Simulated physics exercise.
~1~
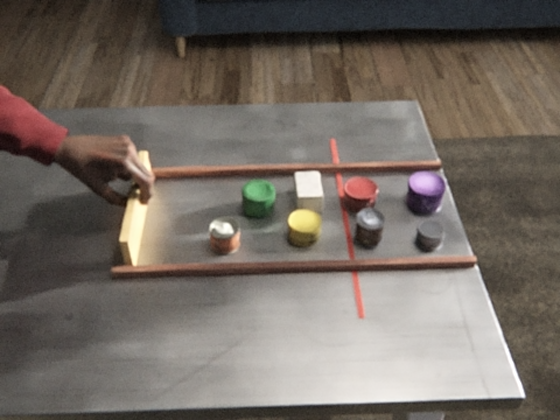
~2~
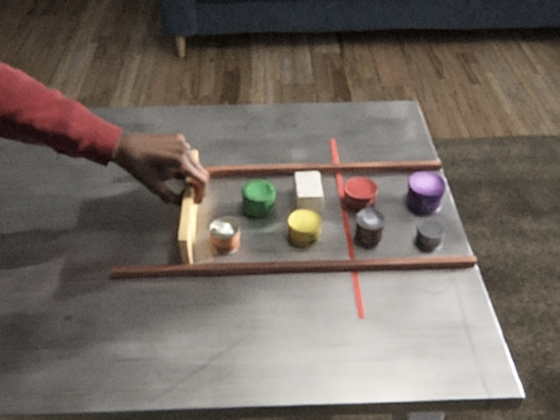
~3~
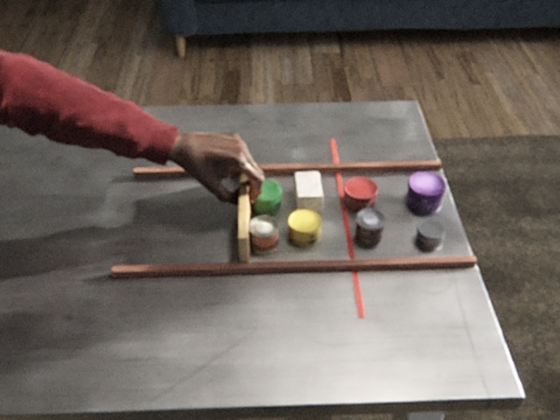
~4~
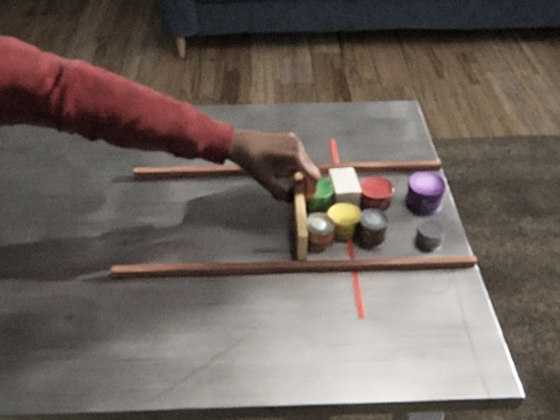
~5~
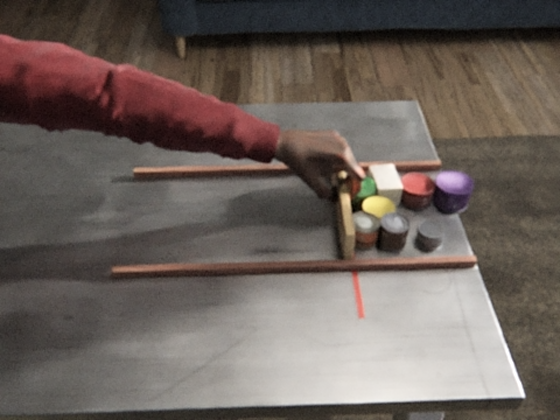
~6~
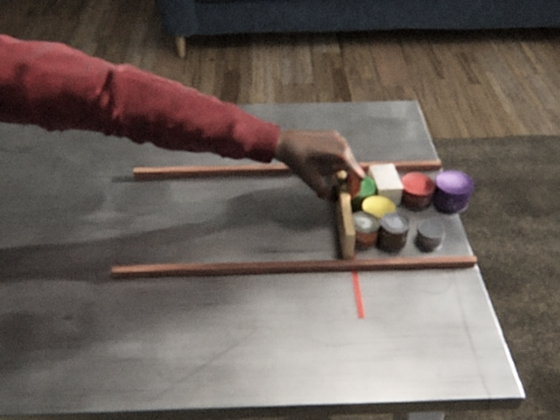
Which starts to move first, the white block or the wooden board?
The wooden board starts to move first. The white block stays where it is until the board has pushed other items up against it, and only then does it slide right.
